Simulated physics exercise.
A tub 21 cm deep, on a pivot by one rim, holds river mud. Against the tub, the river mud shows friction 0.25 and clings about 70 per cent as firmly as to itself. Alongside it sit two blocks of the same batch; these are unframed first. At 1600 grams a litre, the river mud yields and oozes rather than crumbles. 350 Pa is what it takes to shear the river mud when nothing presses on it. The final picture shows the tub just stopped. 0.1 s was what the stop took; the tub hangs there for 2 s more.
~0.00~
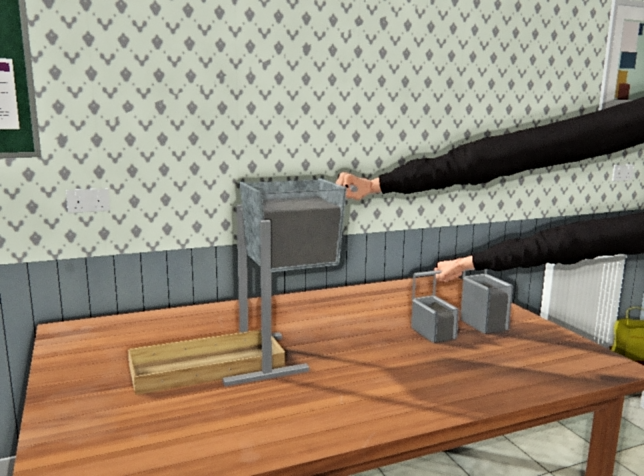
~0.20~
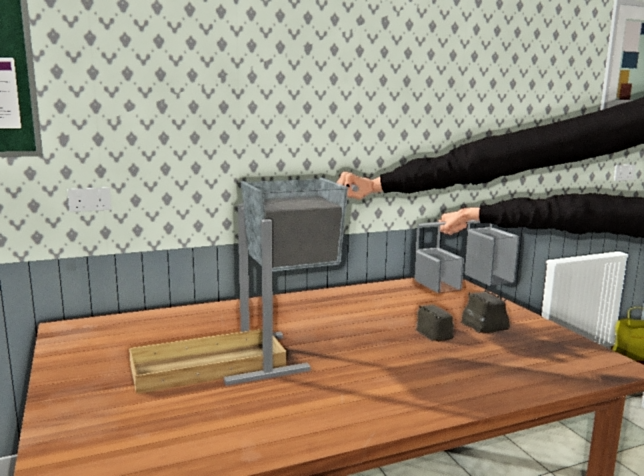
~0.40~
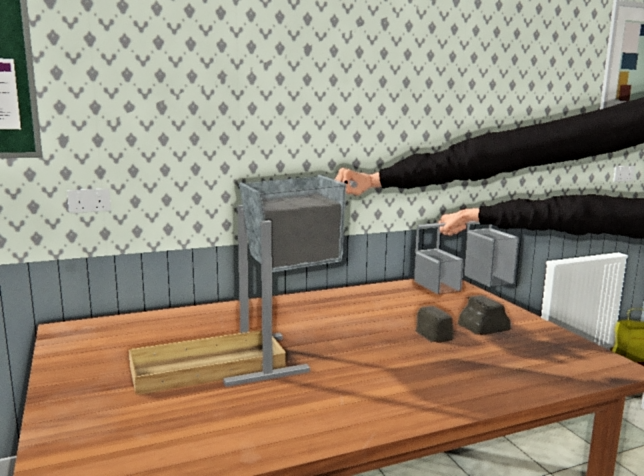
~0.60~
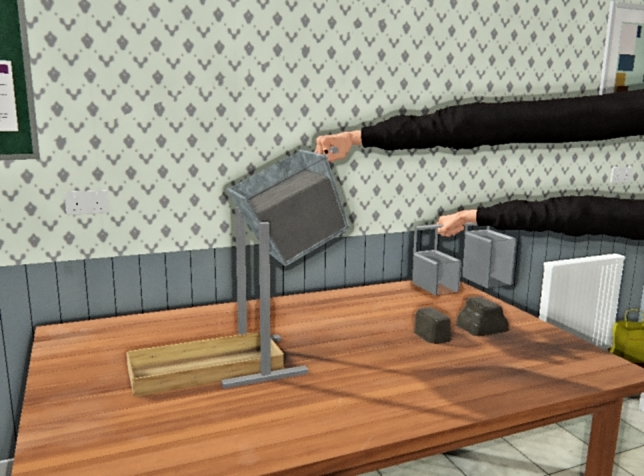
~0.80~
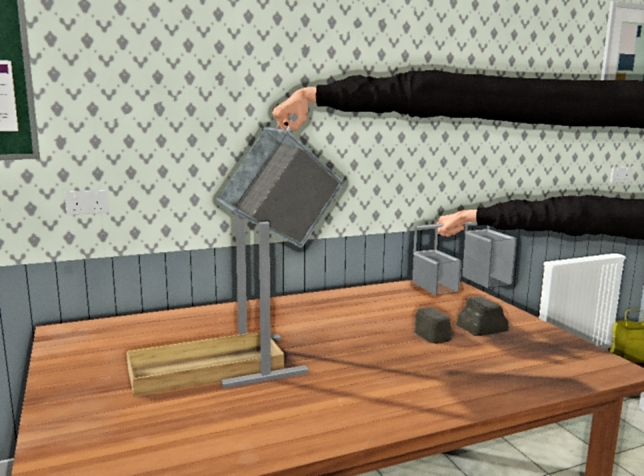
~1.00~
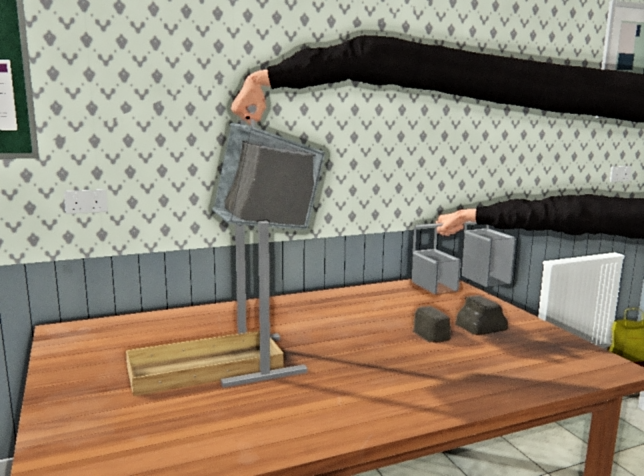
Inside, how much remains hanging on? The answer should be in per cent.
Some 65 percent remains.
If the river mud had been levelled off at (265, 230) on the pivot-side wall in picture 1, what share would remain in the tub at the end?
Around 95 per cent.
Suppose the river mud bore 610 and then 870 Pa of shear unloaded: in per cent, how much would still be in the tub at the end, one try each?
100 %, then 100 %.
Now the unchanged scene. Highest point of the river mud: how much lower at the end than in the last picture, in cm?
Roughly 9 cm.
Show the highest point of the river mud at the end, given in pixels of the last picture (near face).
I'd point to somewhere around (276, 181).
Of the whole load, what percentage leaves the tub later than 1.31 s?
Around 10 percent of the load.
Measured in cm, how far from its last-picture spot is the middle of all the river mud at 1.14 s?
Displacement noted: Approx. 4 cm... about that.
After 1.14 s, the tub is at 76 degrees and holds 94 %.
After 1.31 s, the tub is at 76 degrees and holds 74 %.
After 1.48 s, the tub is at 76 degrees and holds 65 %.
After 1.65 s, the tub is at 76 degrees and holds 65 %.
After 3.00 s, the tub is at 76 degrees and holds 65 %.
